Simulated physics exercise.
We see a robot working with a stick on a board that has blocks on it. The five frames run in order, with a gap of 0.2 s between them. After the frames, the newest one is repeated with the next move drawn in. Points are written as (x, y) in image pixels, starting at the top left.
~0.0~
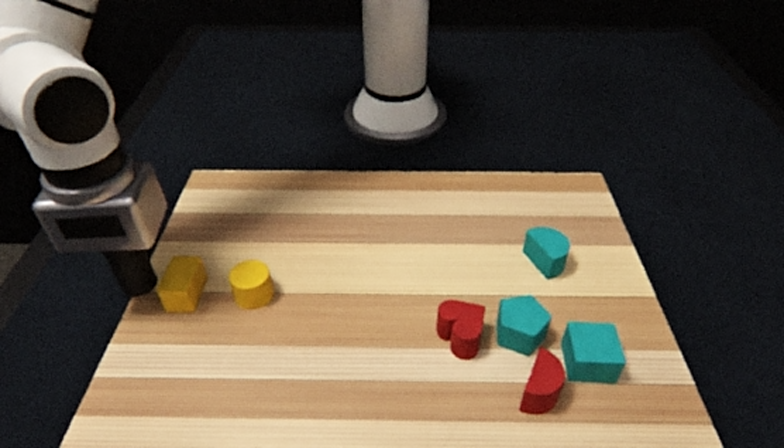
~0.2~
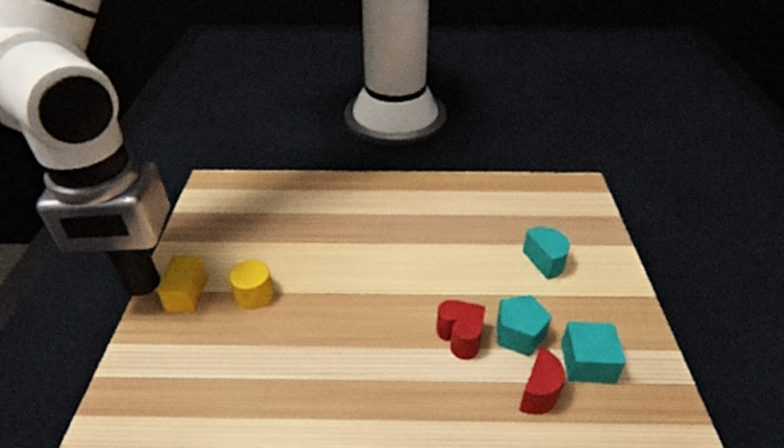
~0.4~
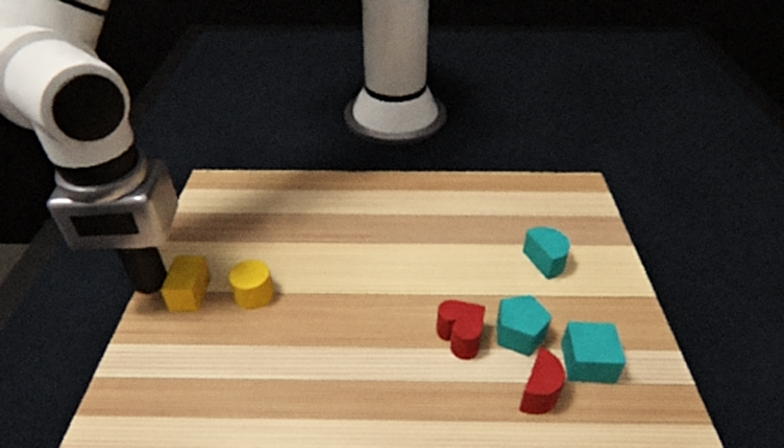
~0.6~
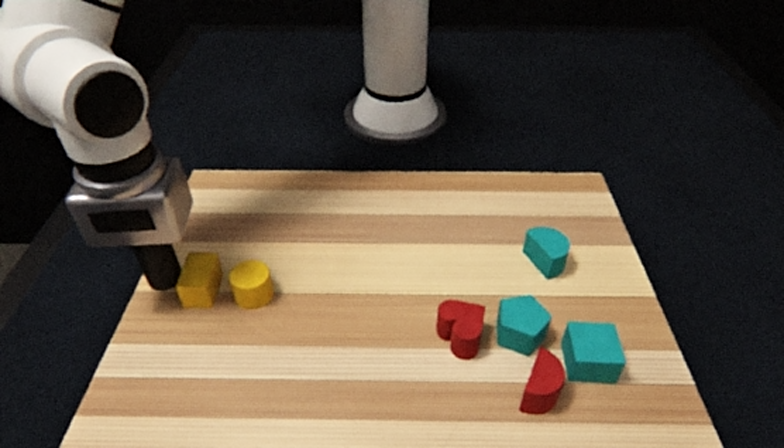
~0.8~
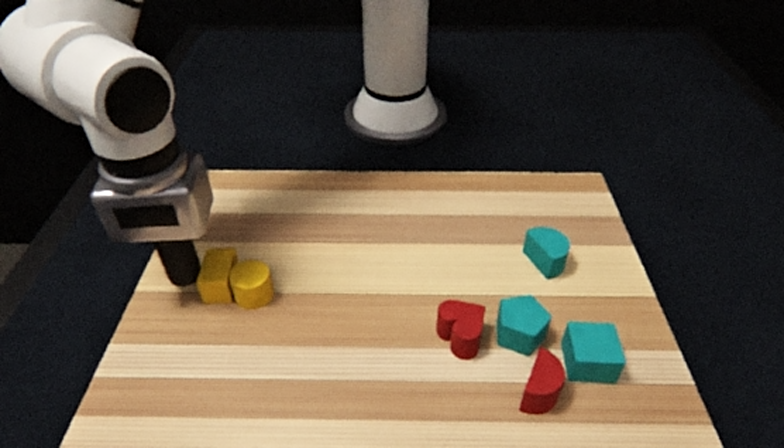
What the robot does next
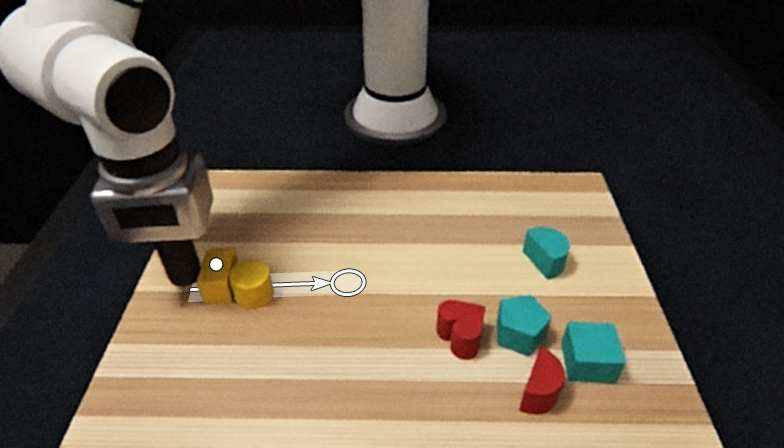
On a striped wooden board scattered with yellow, red and teal blocks, a robot arm's dark stick moved right and pushed the yellow oblong block up against the yellow round one.
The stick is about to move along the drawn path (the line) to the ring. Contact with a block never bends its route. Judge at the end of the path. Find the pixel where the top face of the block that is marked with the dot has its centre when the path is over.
The block that is marked with the dot ends near (380, 262).
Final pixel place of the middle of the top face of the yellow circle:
About (406, 284).
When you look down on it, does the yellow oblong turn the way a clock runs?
I expect so.
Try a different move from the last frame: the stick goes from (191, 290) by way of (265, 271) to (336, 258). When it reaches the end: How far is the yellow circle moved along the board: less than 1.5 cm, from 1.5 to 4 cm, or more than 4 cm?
Overall it shifts more than 4 cm.
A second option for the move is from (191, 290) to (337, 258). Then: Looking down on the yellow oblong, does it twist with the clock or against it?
Its spin: Clockwise.
The drawn path runs from (191, 290) directly to (348, 282); the dot is on the yellow oblong.
On the path given first. One third of the way, stick (240, 272); yellow oblong (271, 262); yellow circle (302, 274).
Two thirds of the way, stick (295, 269); yellow oblong (327, 261), turned 15° clockwise; yellow circle (356, 278).
At the end, stick (347, 268); yellow oblong (380, 262), turned 25° clockwise; yellow circle (406, 284).
